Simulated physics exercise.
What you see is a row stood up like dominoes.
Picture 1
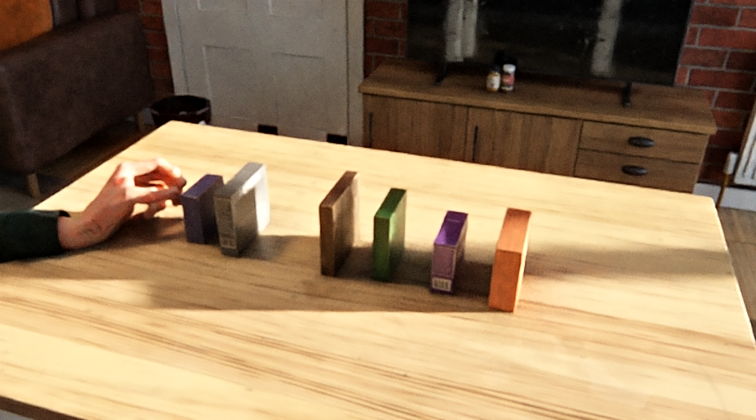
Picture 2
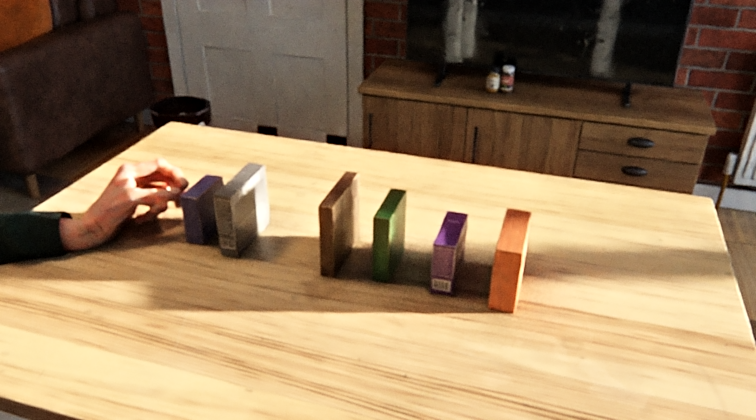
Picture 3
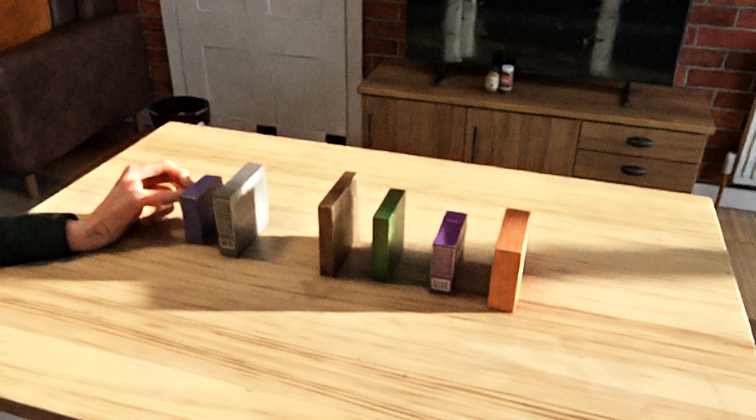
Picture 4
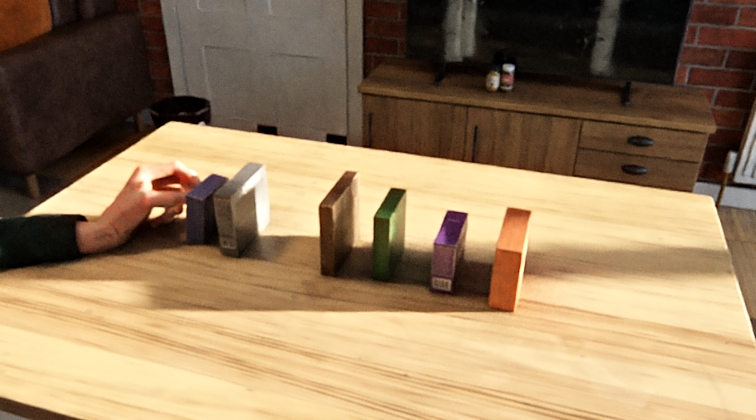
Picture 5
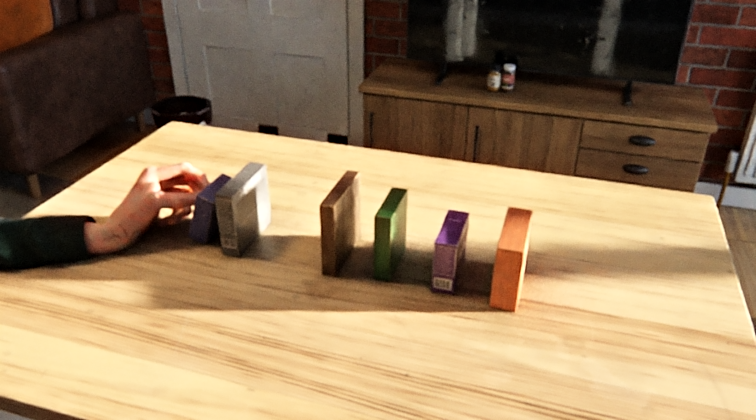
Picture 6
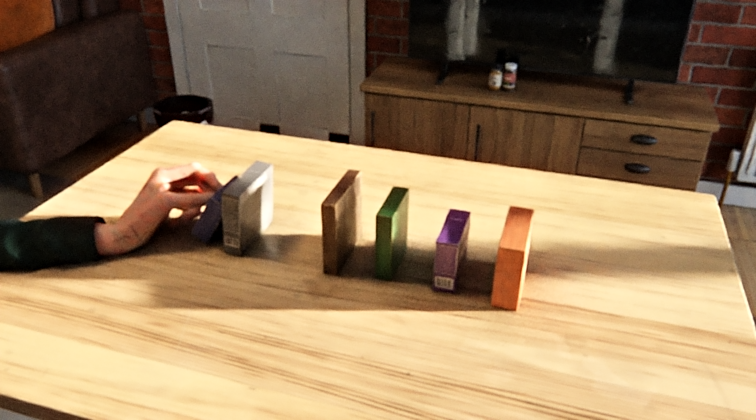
A hand tipping a small blue board rightward against a grey packet at the left of a spaced row on a table.
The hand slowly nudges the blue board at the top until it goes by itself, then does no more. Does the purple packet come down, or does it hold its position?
It never tilts past its balance.
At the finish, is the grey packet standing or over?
Well, the grey packet tumbles.
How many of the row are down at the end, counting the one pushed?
That adds up to 2 in total.
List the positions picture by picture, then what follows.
Purple packet (450, 252); green block (390, 234), in the first picture.
Brown board (340, 223); green block (390, 235), in the second picture.
Grey packet (243, 209); brown board (340, 223), in the third picture.
Blue board 7° over; green block (390, 234); grey packet (244, 209), in the fourth picture.
Blue board 18° over; brown board (341, 222); green block (391, 234), in the fifth picture.
Blue board 32° over; purple packet (452, 250); grey packet (249, 208) rocked 5° from its first pose, in the sixth picture.
Then, 0.10 s past the last view, blue board 46° over; grey packet rocked 23° from its first pose.
Then, 0.20 s past the last view, blue board 64° over; grey packet rocked 72° from its first pose.
Then, 0.30 s past the last view, blue board 68° over; grey packet on its side.
Finally, down or leaning hard on the table, grey packet; the other 3 still in place. Final places as the last picture's camera would see them, purple packet near (452, 250).
